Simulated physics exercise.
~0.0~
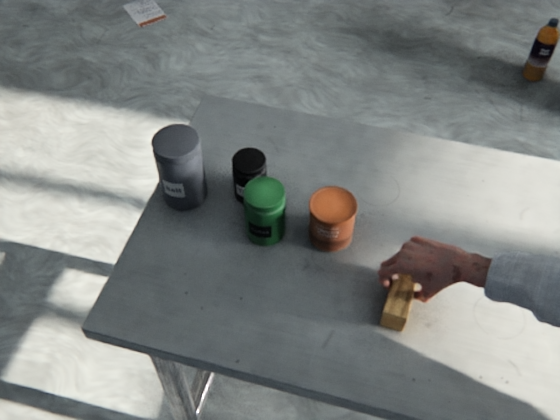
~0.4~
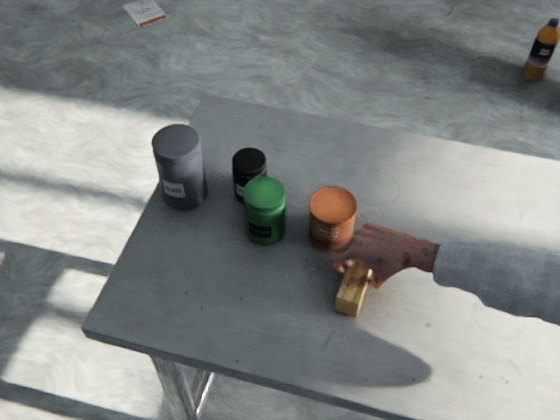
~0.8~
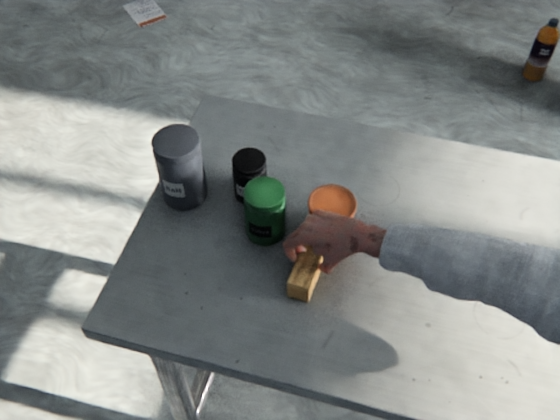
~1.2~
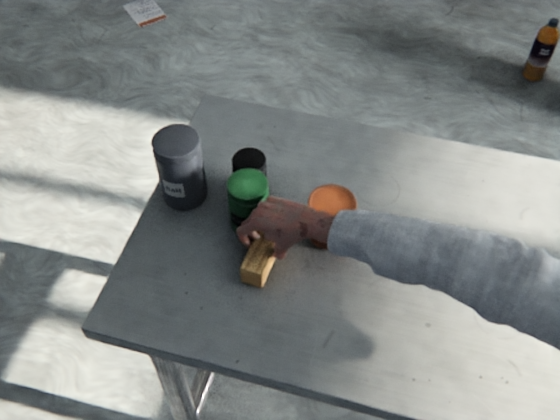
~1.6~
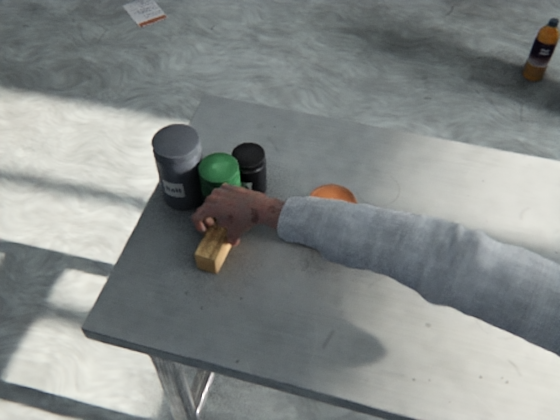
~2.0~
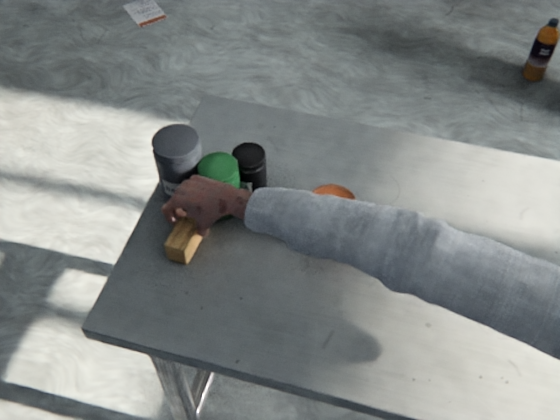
At the start, a hand holds a small wooden block on a grey table, to the right of an orange tin, a green jar, a black jar and a taller grey jar. The hand slides the block steadily left, passing in front of the orange tin. As it reaches the green jar, the jar shifts left and slightly back, staying upright. It slides farther until it stands close beside the grey jar. The hand continues a little more to the left, while the green jar stays put. At the end, all four containers are standing, and only the green one has clearly moved.
